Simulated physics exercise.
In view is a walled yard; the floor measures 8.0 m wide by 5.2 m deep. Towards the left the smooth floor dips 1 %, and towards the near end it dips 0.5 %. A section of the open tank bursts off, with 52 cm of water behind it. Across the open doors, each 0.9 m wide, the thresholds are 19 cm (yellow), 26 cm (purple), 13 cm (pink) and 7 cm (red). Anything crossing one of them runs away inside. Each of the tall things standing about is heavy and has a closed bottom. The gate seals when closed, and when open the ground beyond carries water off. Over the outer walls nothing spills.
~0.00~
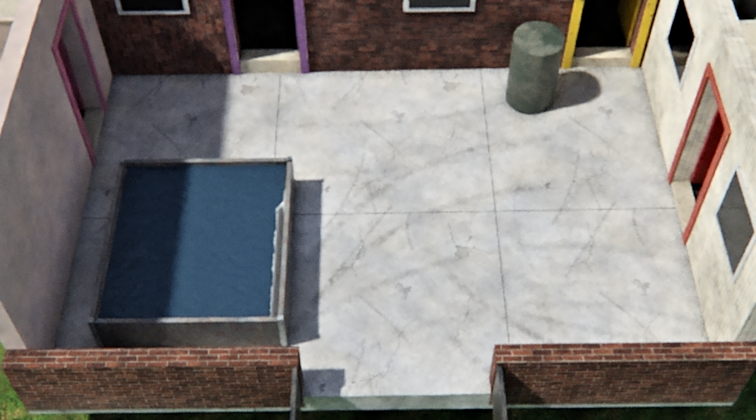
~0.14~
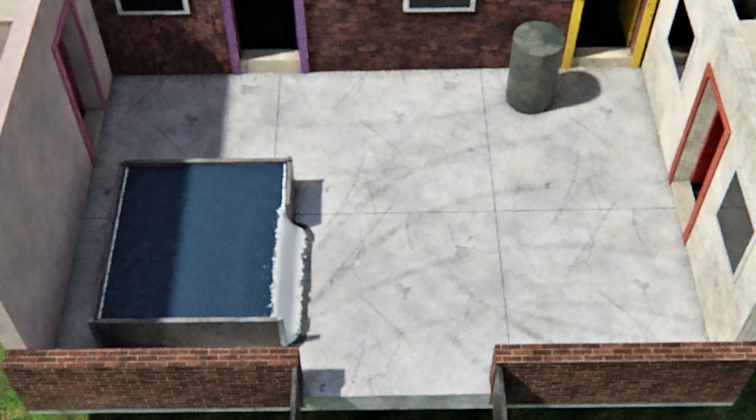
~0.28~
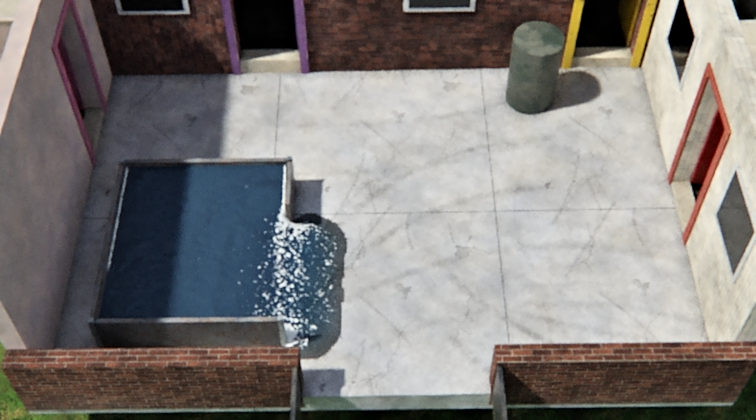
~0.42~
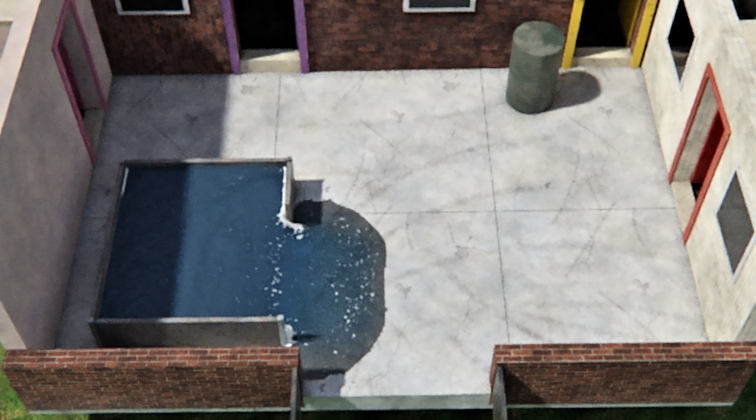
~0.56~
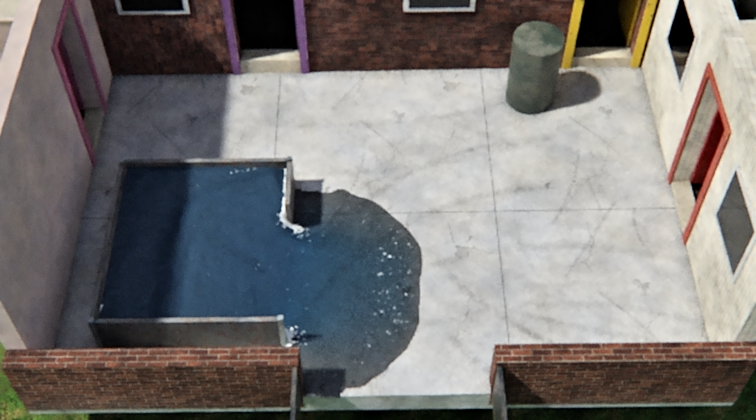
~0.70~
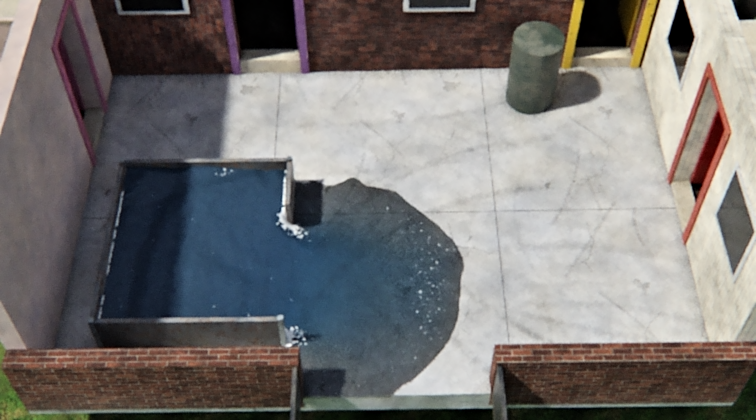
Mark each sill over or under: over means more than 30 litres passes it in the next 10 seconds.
Yellow door - under; purple door - under; pink door - under; red door - over.
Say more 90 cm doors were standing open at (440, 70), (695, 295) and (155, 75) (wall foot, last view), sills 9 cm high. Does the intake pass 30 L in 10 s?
Per doorway, in order: Insufficient / sufficient / insufficient.
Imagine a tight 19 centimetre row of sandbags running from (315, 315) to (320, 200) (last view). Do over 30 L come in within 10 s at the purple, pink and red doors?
Then the purple door is fine, the pink door is fine, and the red door is fine.
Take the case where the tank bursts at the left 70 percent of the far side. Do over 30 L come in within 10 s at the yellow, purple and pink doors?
Then yellow would come out on the low side, purple on the low side and pink on the high side.
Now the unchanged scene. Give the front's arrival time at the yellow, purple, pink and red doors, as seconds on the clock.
Yellow: 4.0 s; purple: 7.5 s; pink: 9.5 s; red: 2.2 s.
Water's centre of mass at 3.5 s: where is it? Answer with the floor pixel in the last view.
About (392, 265).
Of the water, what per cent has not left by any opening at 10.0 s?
Remaining: Roughly 74 %.
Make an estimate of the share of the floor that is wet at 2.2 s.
Wet share: Near 45 percent.
After 1.4 s water covers 30 % of the floor and is deepest (28 cm) near (294, 313); yellow door not reached, purple door not reached, pink door not reached, red door not reached.
After 2.2 s water covers 45 % of the floor and is deepest (24 cm) near (294, 301); yellow door not reached, purple door not reached, pink door not reached, red door not reached.
After 3.5 s water covers 55 % of the floor and is deepest (26 cm) near (701, 371); yellow door not reached, purple door not reached, pink door not reached, red door 16 cm at the sill, 27 L in.
After 6.0 s water covers 60 % of the floor and is deepest (19 cm) near (559, 81); yellow door 15 cm at the sill, 0 L in, purple door not reached, pink door not reached, red door 7 cm at the sill, 64 L in.
After 10.0 s water covers 90 % of the floor and is deepest (8 cm) near (592, 272); yellow door 6 cm at the sill, 0 L in, purple door 3 cm at the sill, 0 L in, pink door 6 cm at the sill, 0 L in, red door 7 cm at the sill, 67 L in.
